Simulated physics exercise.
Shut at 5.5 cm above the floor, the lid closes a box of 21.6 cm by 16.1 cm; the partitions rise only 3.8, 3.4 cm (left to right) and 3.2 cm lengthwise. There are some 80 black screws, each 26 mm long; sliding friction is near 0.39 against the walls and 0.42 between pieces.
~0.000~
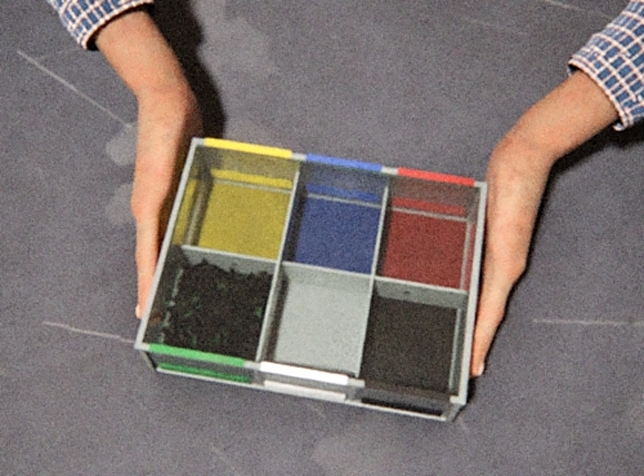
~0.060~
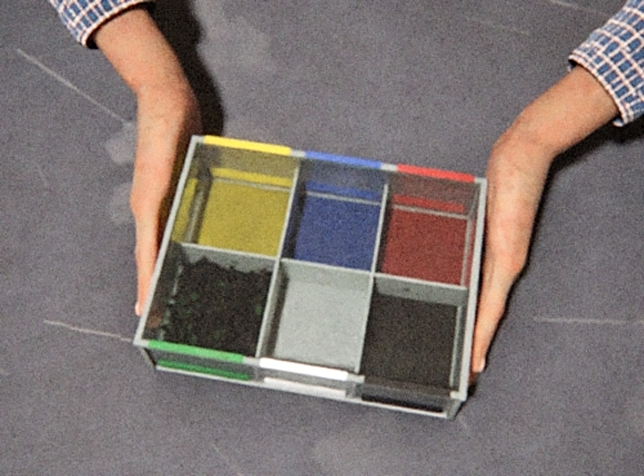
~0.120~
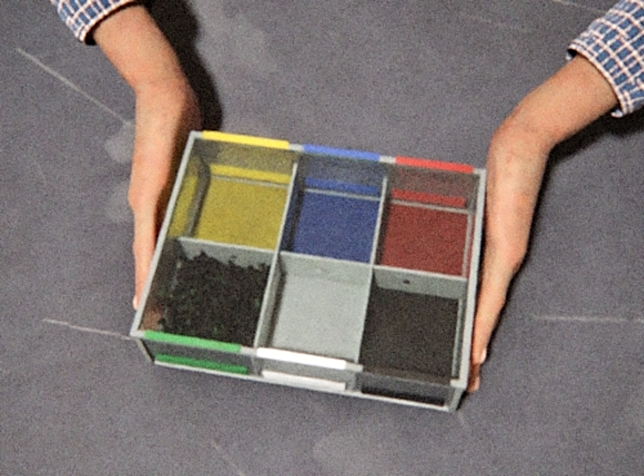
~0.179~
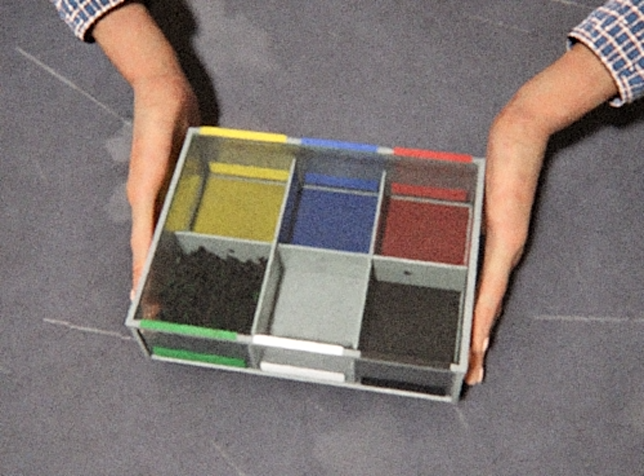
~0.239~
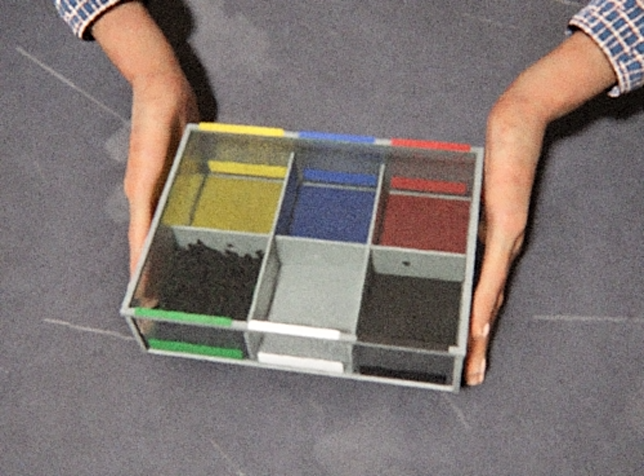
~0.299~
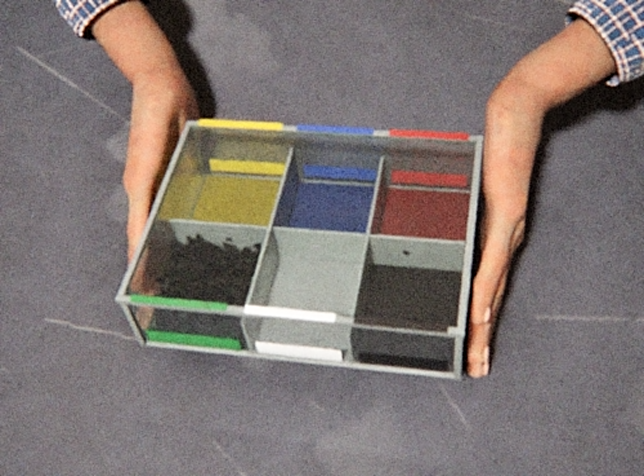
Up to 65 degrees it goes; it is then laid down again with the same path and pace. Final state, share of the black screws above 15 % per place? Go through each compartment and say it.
Red N, blue N, green Y, yellow N, white N, black N.
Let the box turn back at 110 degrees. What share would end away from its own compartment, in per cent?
Result: Some 60 %.
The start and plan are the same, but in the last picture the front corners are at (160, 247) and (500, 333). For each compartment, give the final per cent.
So it works out as red at 0 percent, blue at 0 percent, green at 90 percent, yellow at 5 percent, white at 0 percent and black at 0 percent.
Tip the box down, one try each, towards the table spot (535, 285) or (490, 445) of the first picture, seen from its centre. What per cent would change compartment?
Roughly 5 % for the first direction, roughly 5 % for the second.
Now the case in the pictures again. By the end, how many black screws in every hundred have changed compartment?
Estimate: Some 10 %.
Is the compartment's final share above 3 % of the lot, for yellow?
Yellow: It does.
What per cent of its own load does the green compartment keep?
Close to 90 in a hundred.
After 1.19 s, tilt 64 degrees; green 100 %.
After 1.78 s, tilt 28 degrees; green 90 %, yellow 10 %.
Then, at 2.43 s, tilt 0 degrees; green 90 %, yellow 10 %.
At rest (2.7 s), red 0 %, blue 0 %, green 90 %, yellow 10 %, white 0 %, black 0 %.
